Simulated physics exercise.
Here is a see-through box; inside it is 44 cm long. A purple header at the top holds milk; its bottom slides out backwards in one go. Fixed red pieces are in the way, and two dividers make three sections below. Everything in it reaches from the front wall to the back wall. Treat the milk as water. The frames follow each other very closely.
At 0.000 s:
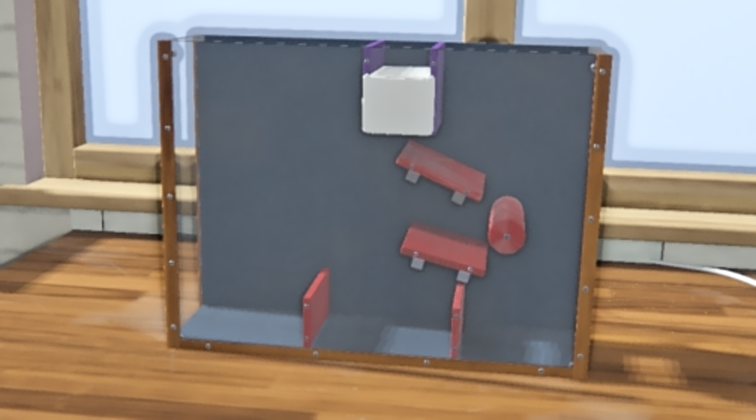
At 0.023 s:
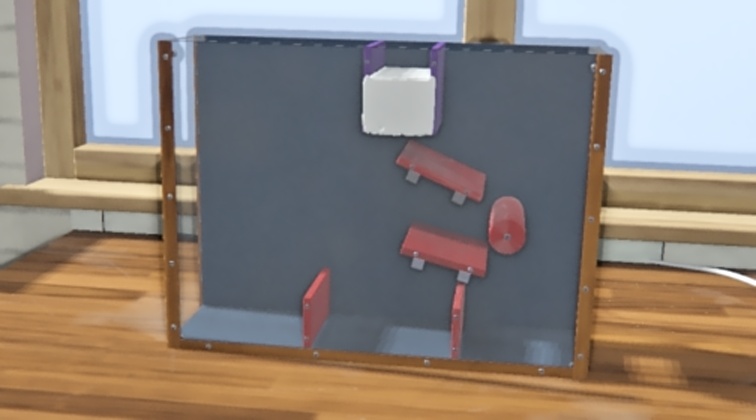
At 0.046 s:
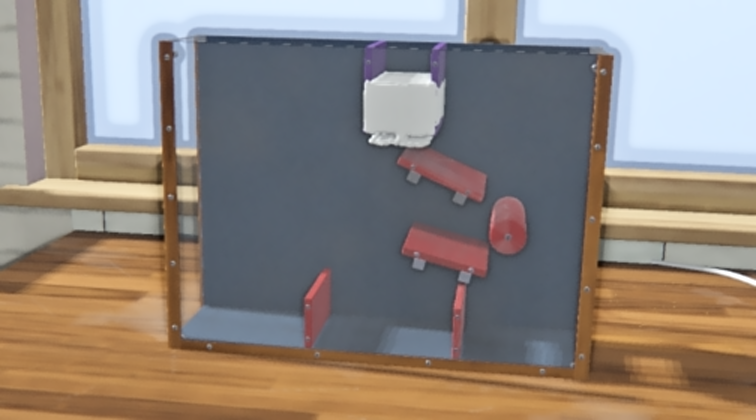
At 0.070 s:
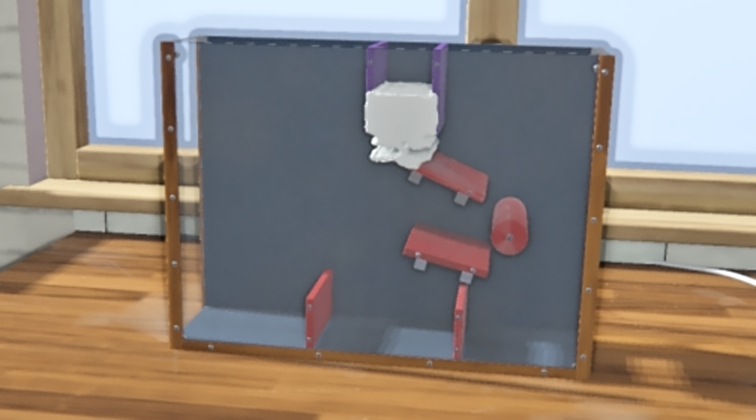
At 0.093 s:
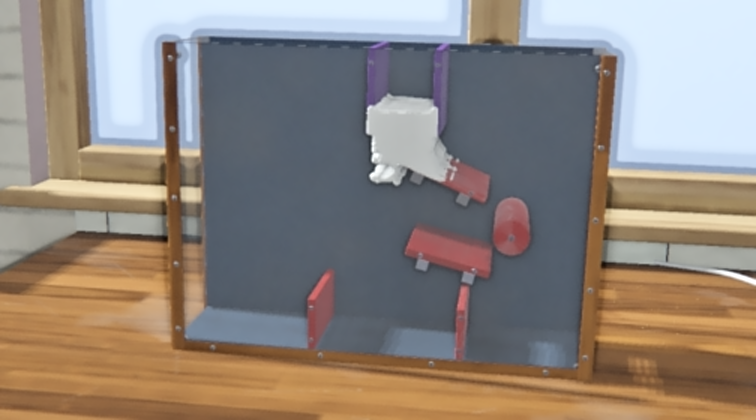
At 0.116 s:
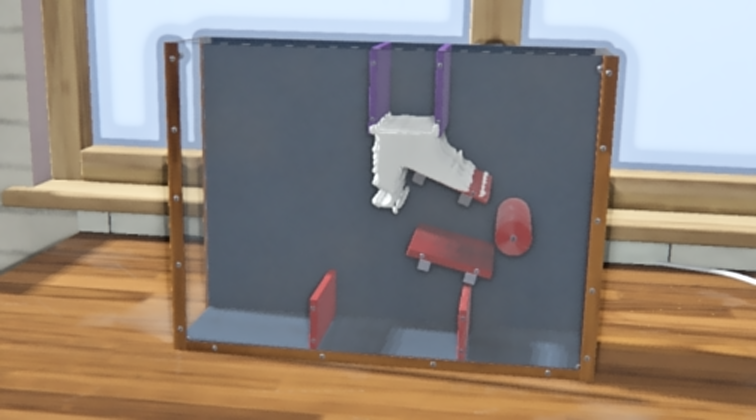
White milk dropping from a purple header inside a clear box, spreading down a tilted red piece and past its left end.
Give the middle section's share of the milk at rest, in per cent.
About 55 per cent.
Then, 0.21 s in, 38 per cent is down, the largest part in the middle section.
Then, 0.35 s in, 71 per cent is down, the largest part in the middle section.
Then, 0.68 s in, 91 per cent is down, the largest part in the middle section.
Finally, the split from left to right is 3, 55 and 40 per cent.
